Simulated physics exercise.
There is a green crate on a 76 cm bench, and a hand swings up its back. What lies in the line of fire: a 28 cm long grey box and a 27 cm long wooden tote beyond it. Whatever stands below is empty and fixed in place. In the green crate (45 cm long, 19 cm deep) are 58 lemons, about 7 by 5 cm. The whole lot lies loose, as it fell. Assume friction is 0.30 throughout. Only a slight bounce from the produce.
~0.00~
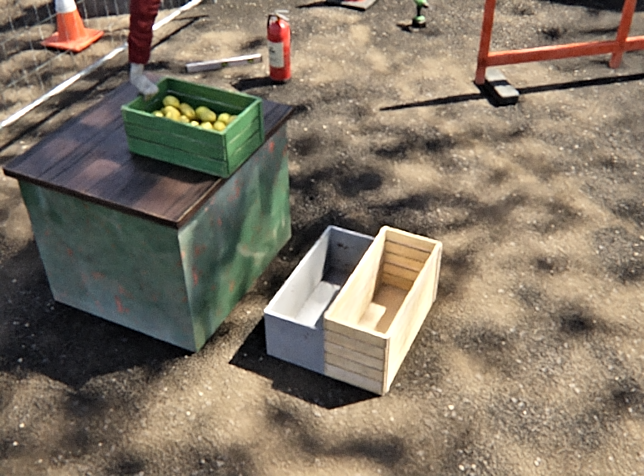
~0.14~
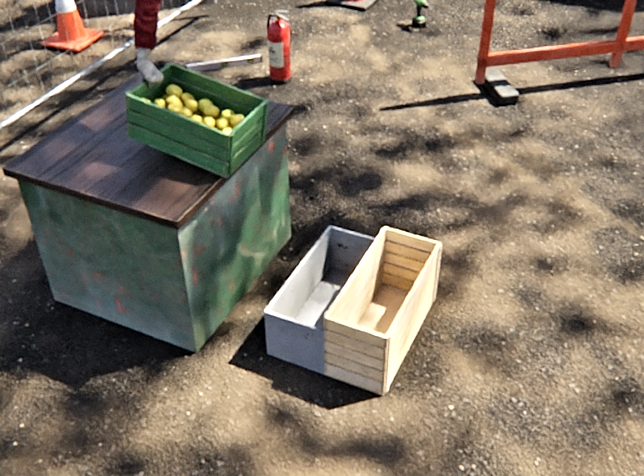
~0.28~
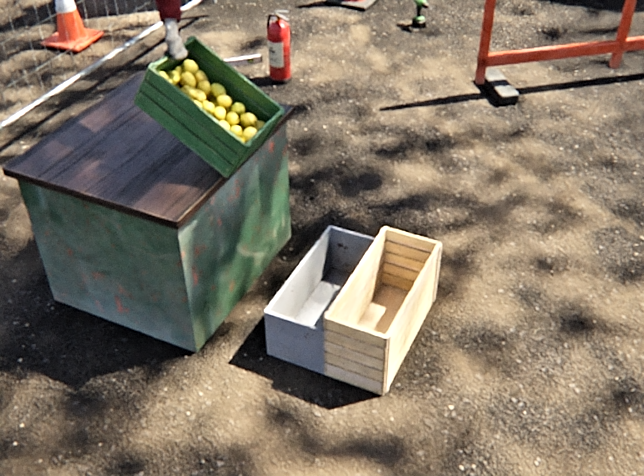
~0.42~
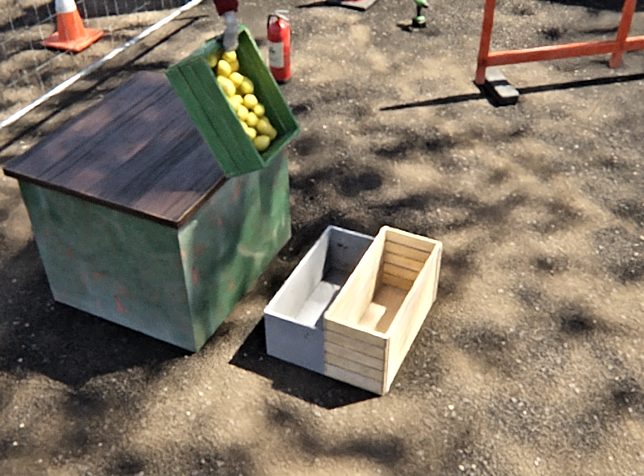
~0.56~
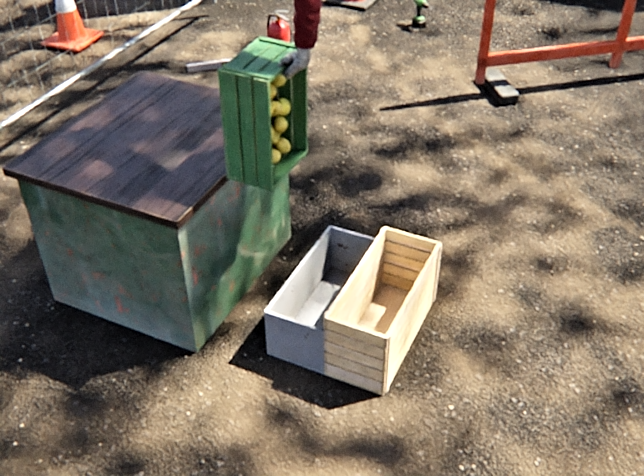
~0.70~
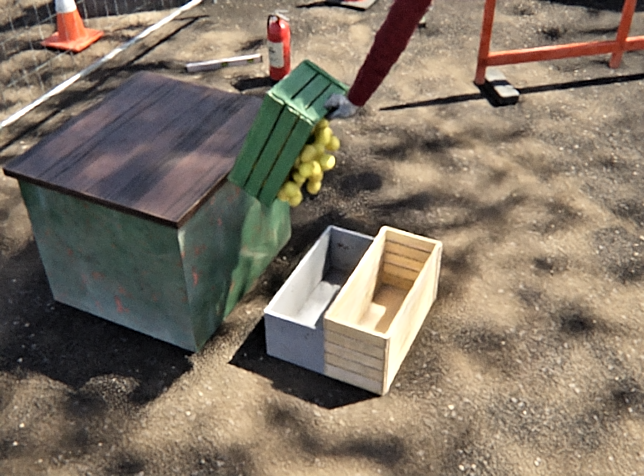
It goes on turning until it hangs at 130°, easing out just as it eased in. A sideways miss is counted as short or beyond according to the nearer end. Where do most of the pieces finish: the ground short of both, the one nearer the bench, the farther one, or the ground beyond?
First.
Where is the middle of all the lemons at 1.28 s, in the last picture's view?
Somewhere near (341, 313) in pixels.
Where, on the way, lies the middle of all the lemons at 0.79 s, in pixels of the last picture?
Near pixel (317, 193).
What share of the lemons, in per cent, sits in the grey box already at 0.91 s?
Estimate for then: Some 20 percent.
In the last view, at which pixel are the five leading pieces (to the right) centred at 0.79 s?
They'd be centred about (357, 211) in the last picture.
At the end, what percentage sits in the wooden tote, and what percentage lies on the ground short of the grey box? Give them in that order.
Around 35 % in the first place and around 0 % in the second.
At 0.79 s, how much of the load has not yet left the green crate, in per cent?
Around 30 in a hundred is still inside.
After 0.79 s, tilt 126°; 18 still in the green crate and 40 in the air.
After 0.91 s, tilt 130°; 4 still in the green crate, 11 in the grey box, 13 in the wooden tote and 30 in the air.
After 1.07 s, tilt 130°; 33 in the grey box, 19 in the wooden tote and 6 in the air.
Final count (at 1.28 s), 38 in the grey box and 20 in the wooden tote.
